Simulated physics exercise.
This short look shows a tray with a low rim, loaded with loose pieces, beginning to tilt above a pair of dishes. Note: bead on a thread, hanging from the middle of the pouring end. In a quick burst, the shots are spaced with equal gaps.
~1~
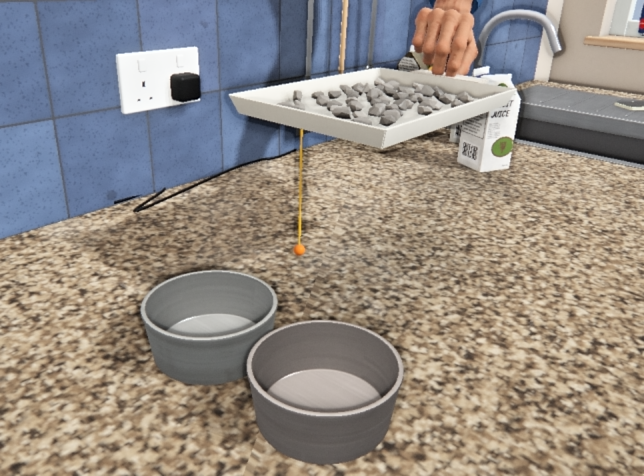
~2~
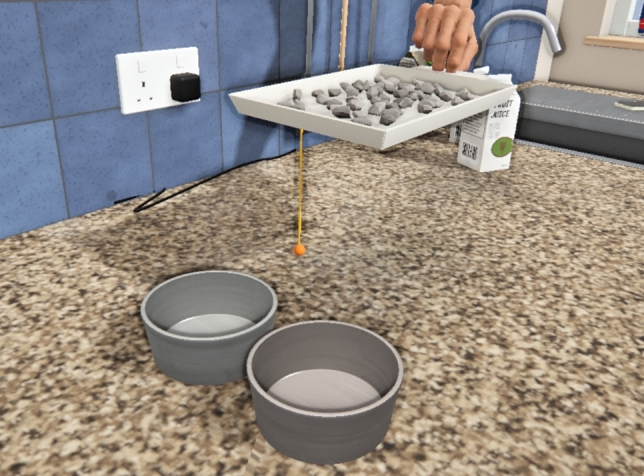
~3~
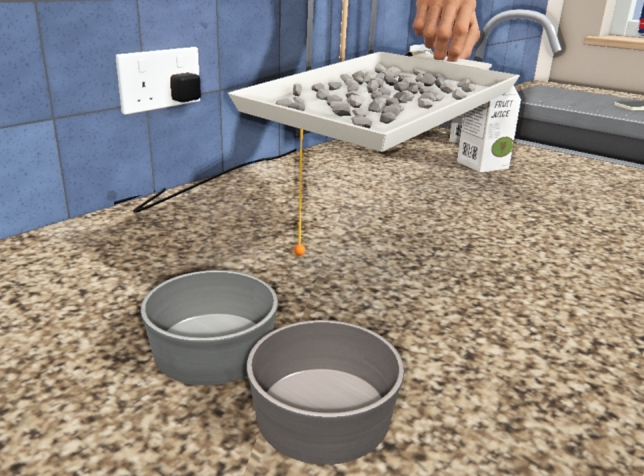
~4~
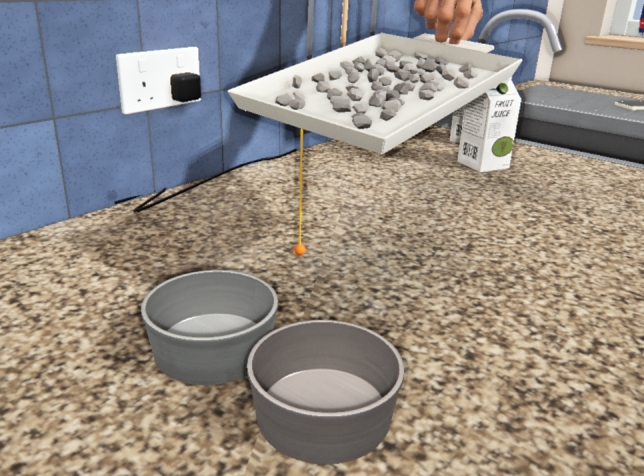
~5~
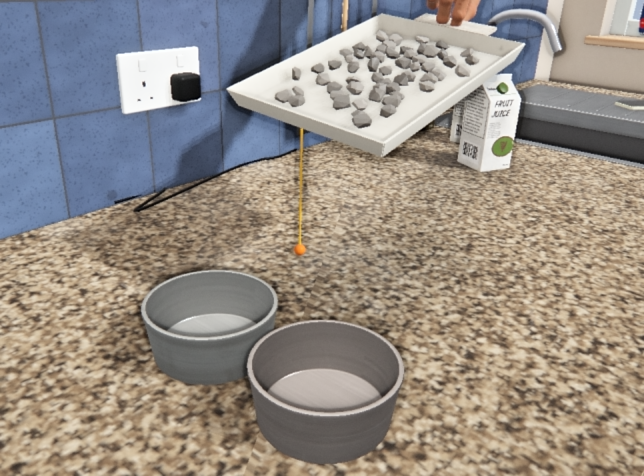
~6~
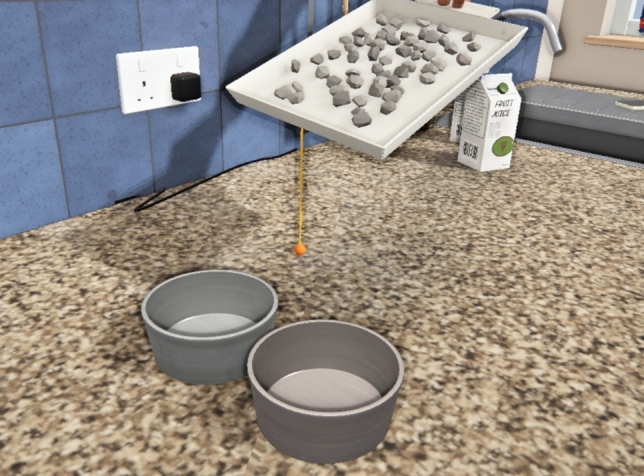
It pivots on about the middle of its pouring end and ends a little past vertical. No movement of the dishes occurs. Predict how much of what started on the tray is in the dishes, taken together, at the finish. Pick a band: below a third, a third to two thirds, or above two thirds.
Taken together, the dishes hold below a third.
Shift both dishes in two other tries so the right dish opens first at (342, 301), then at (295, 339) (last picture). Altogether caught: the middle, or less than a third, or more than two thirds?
Position 1 - over two thirds; position 2 - under a third.
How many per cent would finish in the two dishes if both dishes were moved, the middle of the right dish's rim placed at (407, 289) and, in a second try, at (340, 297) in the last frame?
First some 20, then 80 per cent.
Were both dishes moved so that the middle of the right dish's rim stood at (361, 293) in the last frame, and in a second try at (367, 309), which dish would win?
Outcome A - the right-side one; outcome B - the right-side one.
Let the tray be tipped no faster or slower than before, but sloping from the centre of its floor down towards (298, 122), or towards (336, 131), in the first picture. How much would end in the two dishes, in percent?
Lab note: Try one about 20 %, try two 30 %.
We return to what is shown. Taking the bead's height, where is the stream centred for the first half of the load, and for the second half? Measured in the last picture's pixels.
I'd say close to (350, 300) at first and close to (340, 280) later on.
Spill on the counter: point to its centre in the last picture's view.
The centre sits near (338, 343).
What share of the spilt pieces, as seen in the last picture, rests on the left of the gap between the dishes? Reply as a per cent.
Near 0 in a hundred.
Soon after the last picture, tray tipped steeply; most on the tray; a small part in the air.
A little later, tray tipped past a quarter turn; a small part on the tray; a small part in the right dish; about two thirds outside both; a small part in the air.
Later still, tray tipped past a quarter turn; a small part in the right dish; most outside both.
At rest, tray tipped past a quarter turn; a small part in the right dish; none in the left dish; most outside both.
